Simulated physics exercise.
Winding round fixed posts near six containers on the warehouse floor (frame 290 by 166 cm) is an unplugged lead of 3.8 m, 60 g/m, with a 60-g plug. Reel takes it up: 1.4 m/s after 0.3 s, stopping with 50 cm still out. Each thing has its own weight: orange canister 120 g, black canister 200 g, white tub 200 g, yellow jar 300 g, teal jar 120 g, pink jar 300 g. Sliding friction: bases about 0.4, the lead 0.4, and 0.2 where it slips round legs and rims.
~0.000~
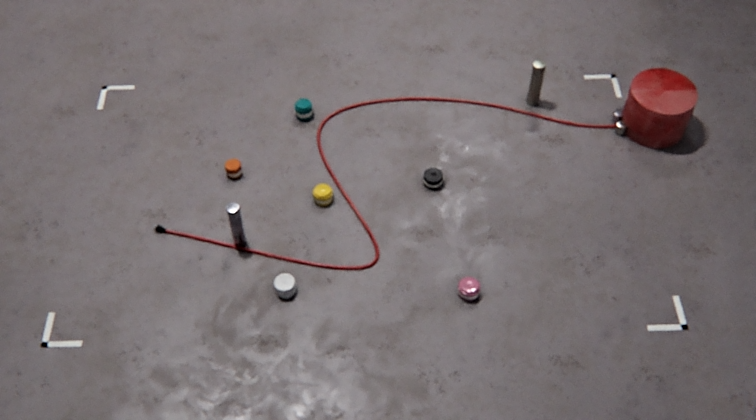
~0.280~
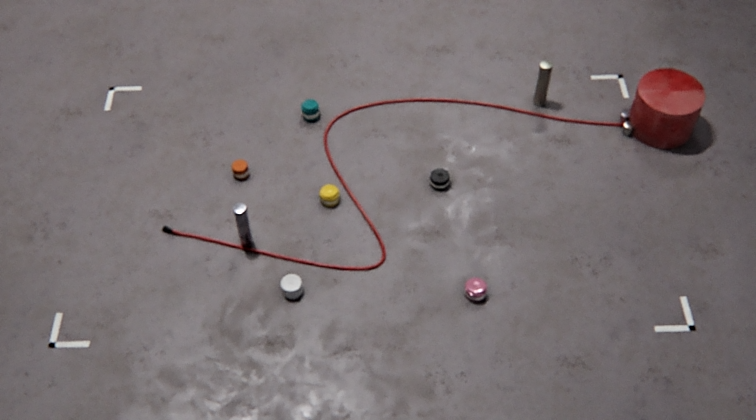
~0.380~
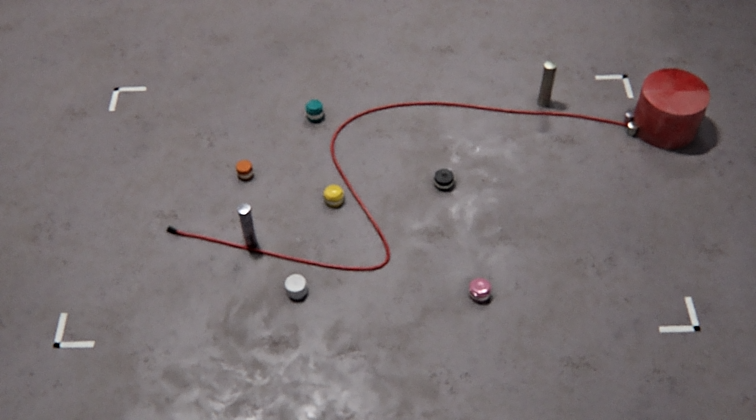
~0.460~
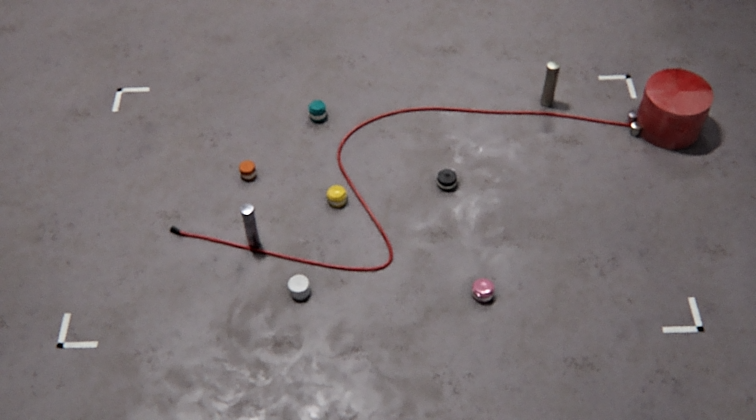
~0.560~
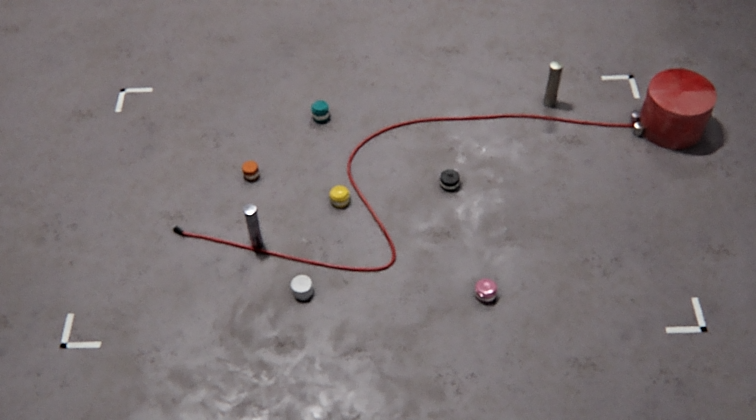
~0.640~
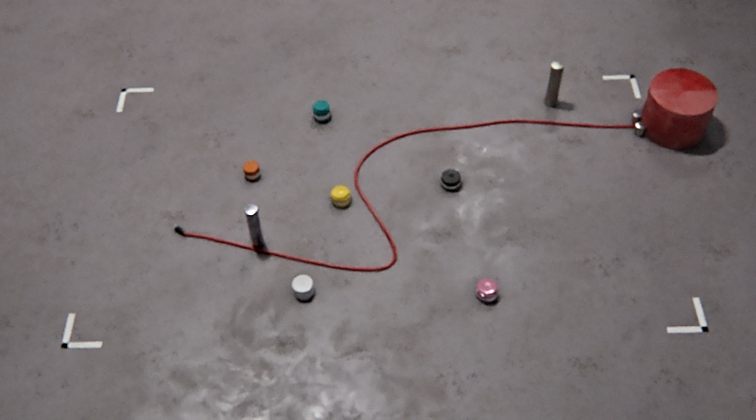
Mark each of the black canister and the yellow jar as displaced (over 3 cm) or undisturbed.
Marks: Black canister displaced; yellow jar undisturbed.
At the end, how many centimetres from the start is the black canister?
Net displacement - black canister 40 cm.
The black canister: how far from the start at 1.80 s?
Shift of the black canister: Around 2 cm.
After 1.2 s, plug at (189, 233); nothing else has moved.
After 1.8 s, plug at (390, 253); nothing else has moved.
After 2.4 s, plug at (482, 165); black canister 30 cm off its start at (508, 167).
After 3.0 s, plug at (570, 104); black canister 38 cm off its start.
After 3.8 s, plug at (570, 104); black canister 38 cm off its start at (525, 166), yellow jar 0 cm off its start at (340, 191).
